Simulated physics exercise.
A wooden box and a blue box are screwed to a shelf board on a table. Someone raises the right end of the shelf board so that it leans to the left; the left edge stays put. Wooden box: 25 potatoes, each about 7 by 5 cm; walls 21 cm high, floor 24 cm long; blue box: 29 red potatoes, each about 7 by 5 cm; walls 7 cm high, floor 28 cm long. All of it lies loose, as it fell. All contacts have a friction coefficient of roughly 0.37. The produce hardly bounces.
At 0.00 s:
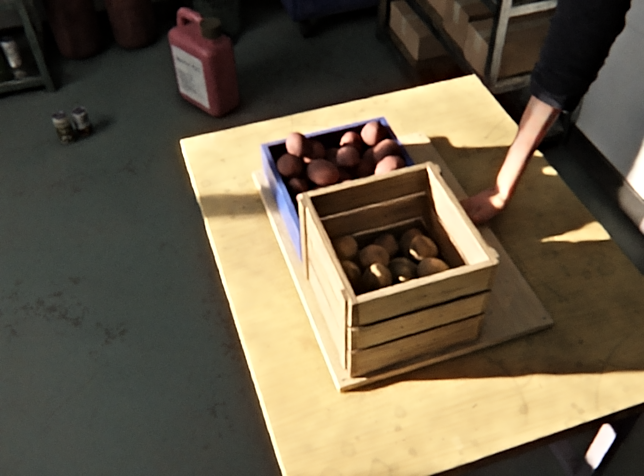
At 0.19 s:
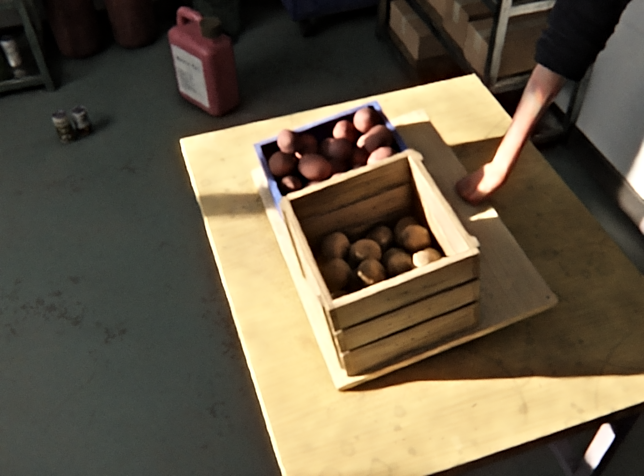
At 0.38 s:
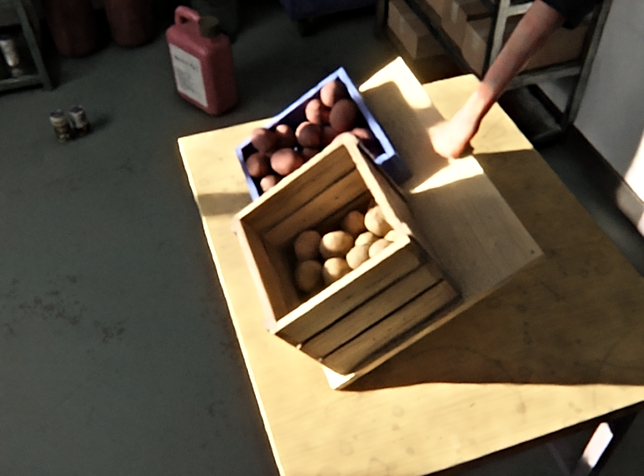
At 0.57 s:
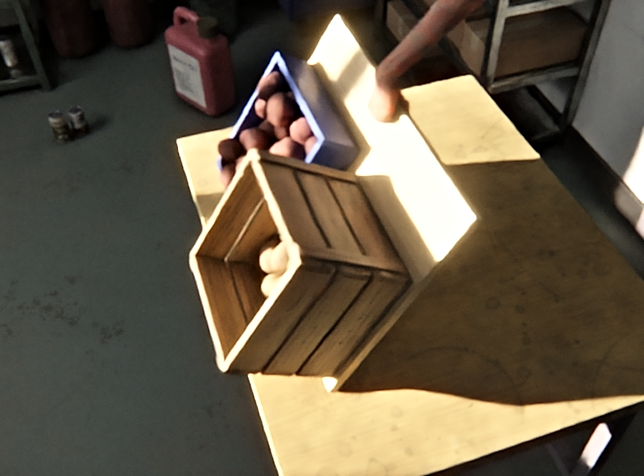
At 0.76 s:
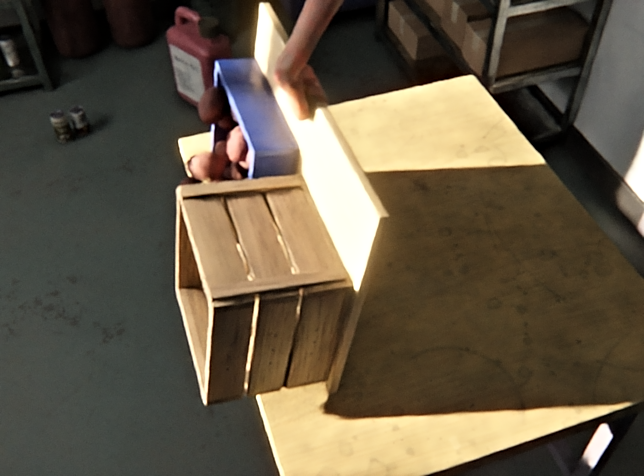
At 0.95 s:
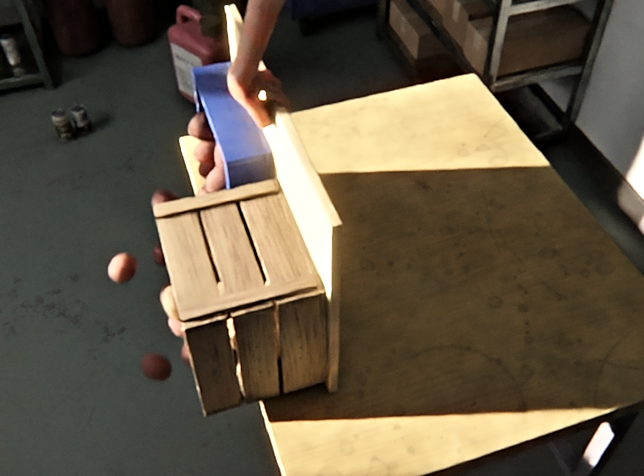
A hand raises the right side of a pale shelf board on a yellowish table in a dim, grey-floored workroom, seen from above by a still camera. The board carries a slatted wooden box of brownish potatoes in front of a blue box of red ones, with a red jug behind. Board and boxes swing leftward until nearly upright, and several potatoes drop out on the left.
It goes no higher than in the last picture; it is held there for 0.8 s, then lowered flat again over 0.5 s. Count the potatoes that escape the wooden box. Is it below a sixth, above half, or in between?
It sheds a sixth to a half of them.
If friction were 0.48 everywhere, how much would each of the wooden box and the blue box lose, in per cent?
In that case wooden box 20, blue box 70 per cent.
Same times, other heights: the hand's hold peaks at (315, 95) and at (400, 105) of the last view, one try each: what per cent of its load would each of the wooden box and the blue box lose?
Wooden box 0 then 0, blue box 60 then 20 per cent.
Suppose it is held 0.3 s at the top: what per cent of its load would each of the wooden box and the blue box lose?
Then wooden box 30, blue box 70 per cent.
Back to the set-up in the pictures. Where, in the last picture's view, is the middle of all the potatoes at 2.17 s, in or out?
Around (345, 309).
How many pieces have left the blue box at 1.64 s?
Out by then, roughly: Blue box 20.
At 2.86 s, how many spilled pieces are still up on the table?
Some 1 pieces.
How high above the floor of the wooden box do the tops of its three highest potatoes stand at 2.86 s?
Some 8 cm.
After 1.25 s, tilt 89°; wooden box 20 in, 5 out and blue box 9 in, 20 out.
After 1.64 s, tilt 89°; wooden box 17 in, 8 out and blue box 8 in, 21 out.
After 2.17 s, tilt 6°; wooden box 15 in, 10 out and blue box 8 in, 21 out.
When it is over (at 2.86 s), wooden box 15 in, 10 out and blue box 8 in, 21 out. Asked share, 10 of 25, 40 per cent.
